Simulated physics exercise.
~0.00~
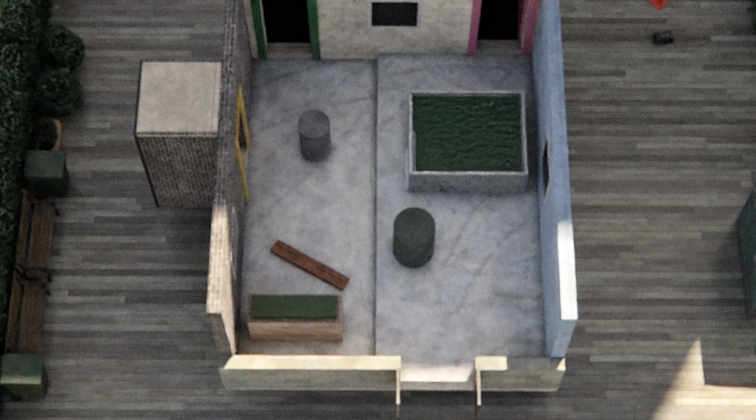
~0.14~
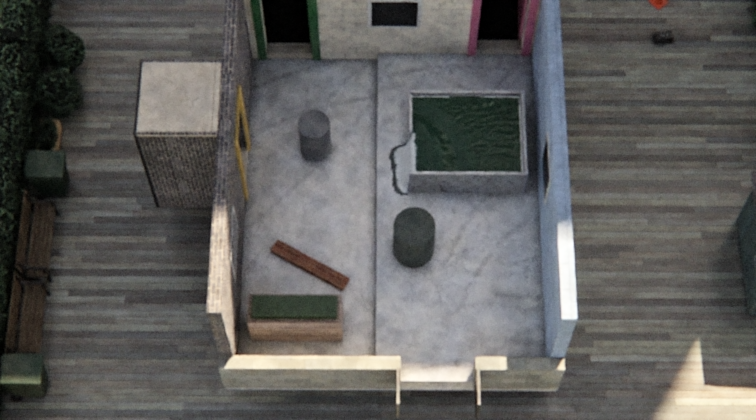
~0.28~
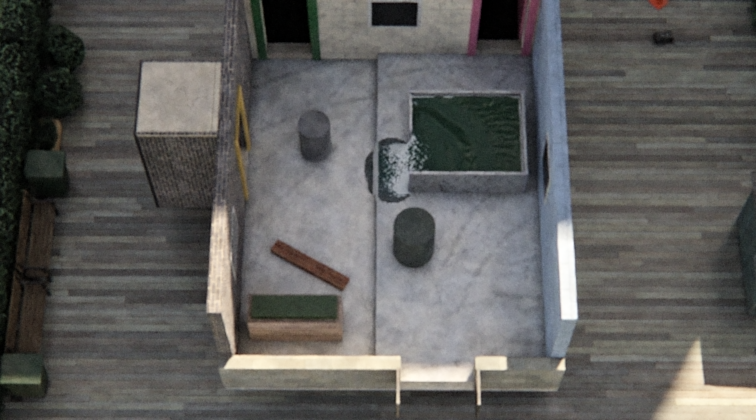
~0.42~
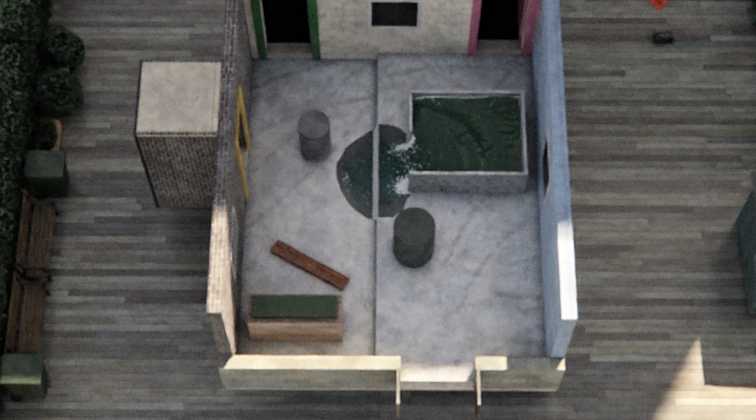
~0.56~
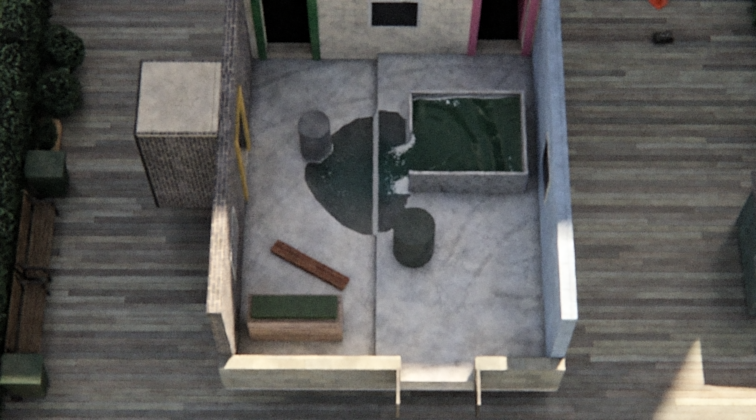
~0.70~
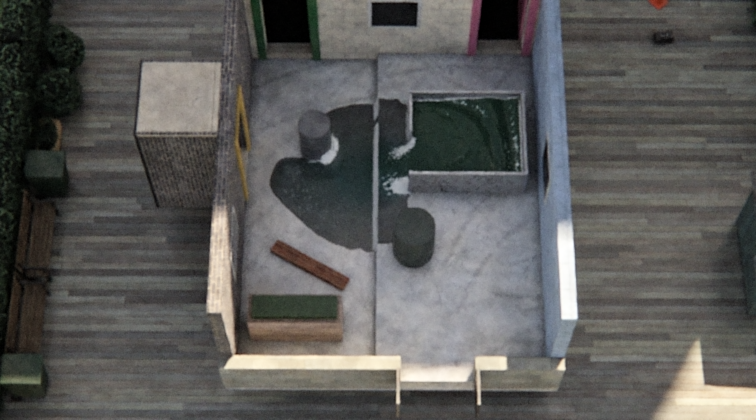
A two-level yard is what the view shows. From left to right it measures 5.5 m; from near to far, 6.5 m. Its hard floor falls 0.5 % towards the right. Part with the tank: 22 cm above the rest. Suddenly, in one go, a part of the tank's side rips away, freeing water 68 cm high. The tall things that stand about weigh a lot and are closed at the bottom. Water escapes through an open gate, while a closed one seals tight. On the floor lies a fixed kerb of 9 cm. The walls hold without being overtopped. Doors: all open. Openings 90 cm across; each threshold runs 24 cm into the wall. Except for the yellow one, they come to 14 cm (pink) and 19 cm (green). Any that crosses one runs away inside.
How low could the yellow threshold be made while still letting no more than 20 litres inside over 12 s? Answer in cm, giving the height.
About 22 cm.
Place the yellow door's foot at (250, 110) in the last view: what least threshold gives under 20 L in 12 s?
Minimum: Close to 10.0 cm.
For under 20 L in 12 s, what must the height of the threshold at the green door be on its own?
At green, roughly 12.0 cm.
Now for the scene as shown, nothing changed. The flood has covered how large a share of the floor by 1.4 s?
Around 25 per cent of the floor.
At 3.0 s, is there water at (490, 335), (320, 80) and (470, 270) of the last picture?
Taking the spots one by one: Untouched, swamped, untouched.
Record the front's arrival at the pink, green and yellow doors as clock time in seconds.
On the clock: Pink not within the 12 s, green at 1.6 s, yellow at 0.8 s.
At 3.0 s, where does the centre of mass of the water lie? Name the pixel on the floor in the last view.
It lies near (375, 179) in the last picture.
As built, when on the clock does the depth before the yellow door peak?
Around 1.6 s.
After 1.4 s water covers 25 % of the floor, deepest (34 cm) near (333, 156); 23 cm at the yellow door, 4 litres in over its 17 cm threshold.
After 3.0 s water covers 45 % of the floor, deepest (28 cm) near (238, 370); 19 cm at the yellow door, 49 litres in over its 17 cm threshold.
After 12.0 s water covers 50 % of the floor, deepest (16 cm) near (238, 370); 15 cm at the yellow door, 56 litres in over its 17 cm threshold.
At the yellow door as built, the water arrived by 0.9 s and peaked near 25 cm at 1.6 s.
With a threshold of 18 cm, 46 litres would have come in within the 12 s; with 24.5 cm, 11 litres. So under 20 litres takes about 22 cm.
